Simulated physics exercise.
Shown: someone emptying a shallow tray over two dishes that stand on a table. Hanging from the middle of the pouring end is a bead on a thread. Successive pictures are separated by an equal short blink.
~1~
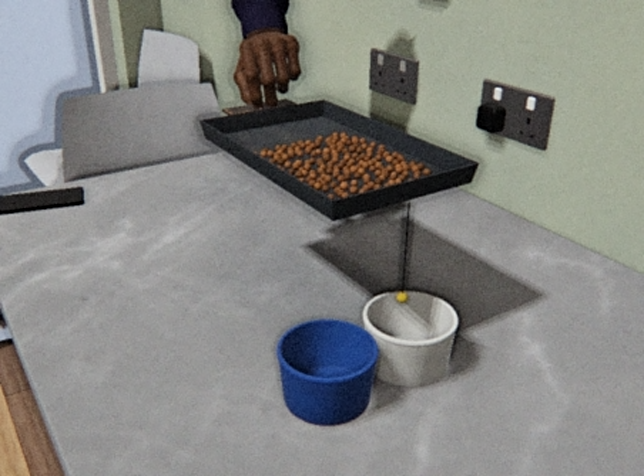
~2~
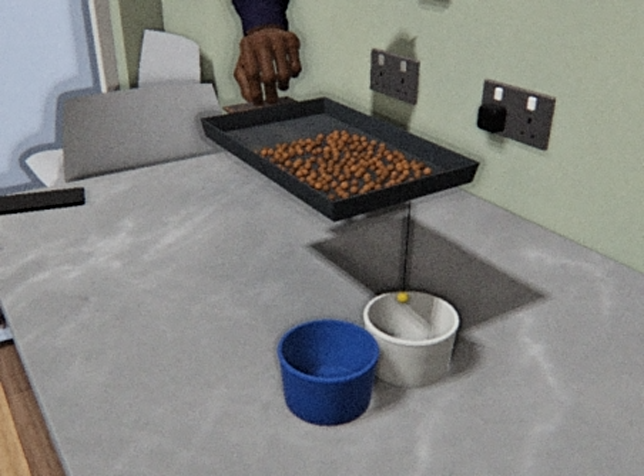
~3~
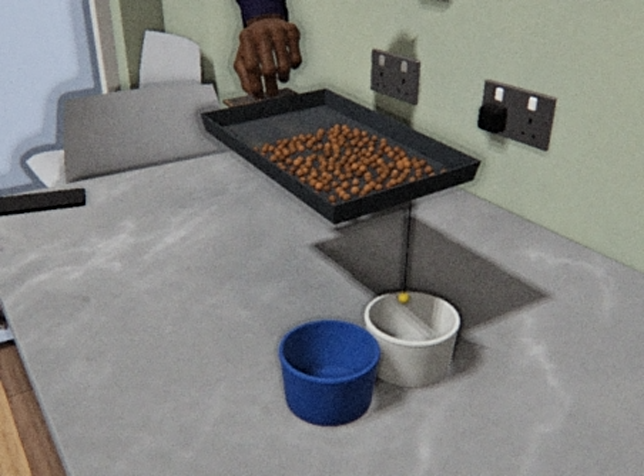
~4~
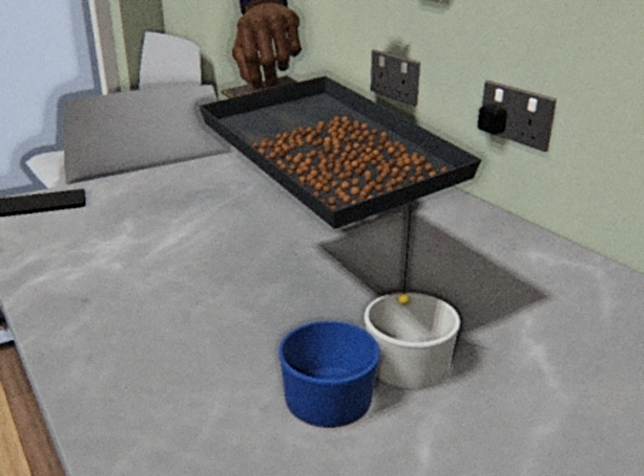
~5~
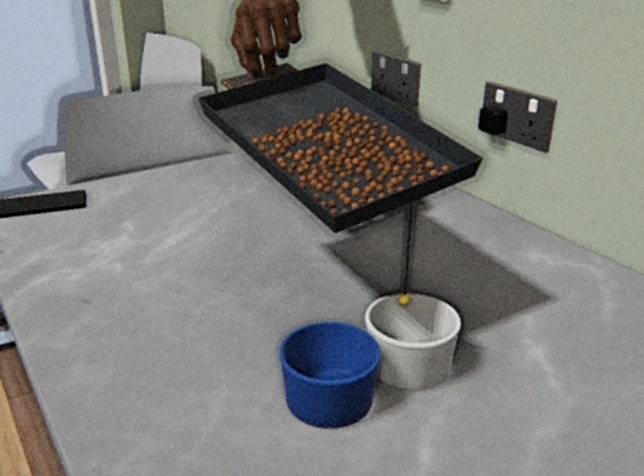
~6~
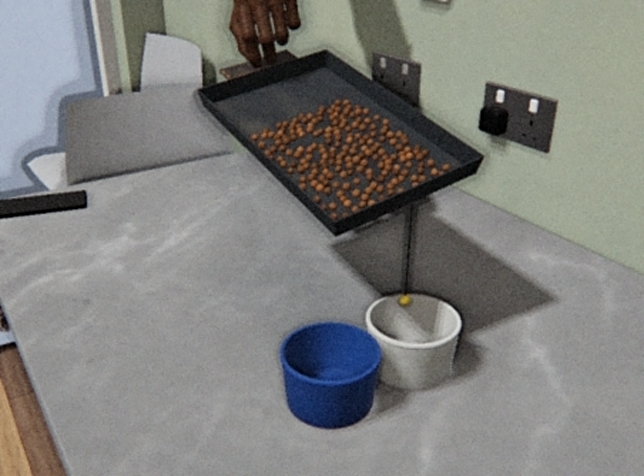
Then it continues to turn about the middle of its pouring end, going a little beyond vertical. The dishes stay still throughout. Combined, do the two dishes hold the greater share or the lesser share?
The greater share.
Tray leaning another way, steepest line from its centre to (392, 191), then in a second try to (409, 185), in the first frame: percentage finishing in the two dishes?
Lab note: Try one about 20 %, try two 10 %.
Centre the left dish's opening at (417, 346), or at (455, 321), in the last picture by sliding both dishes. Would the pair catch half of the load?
A minority, then a minority.
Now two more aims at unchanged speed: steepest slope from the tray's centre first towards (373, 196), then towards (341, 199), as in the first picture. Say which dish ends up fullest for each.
Try 1: Left-side dish. Try 2: Left-side dish.
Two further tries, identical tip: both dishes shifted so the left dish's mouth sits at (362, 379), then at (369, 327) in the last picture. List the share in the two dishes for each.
Respectively 20 percent and 70 percent.
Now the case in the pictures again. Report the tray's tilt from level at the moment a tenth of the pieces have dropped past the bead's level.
At about 100°.
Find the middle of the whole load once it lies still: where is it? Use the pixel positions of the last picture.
Close to (331, 388) in the last view.
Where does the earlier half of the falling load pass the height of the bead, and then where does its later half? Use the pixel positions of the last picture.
First around (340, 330), afterwards around (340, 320).
Soon, tray tipped steeply; all on the tray.
A while on, tray tipped right over; most on the tray; a small part in the left dish; a stray few outside both; a small part in the air.
Towards the end, tray tipped past a quarter turn; most in the left dish; a stray few in the right dish; a small part outside both.
Finally, tray tipped past a quarter turn; most in the left dish; a stray few in the right dish; a small part outside both.
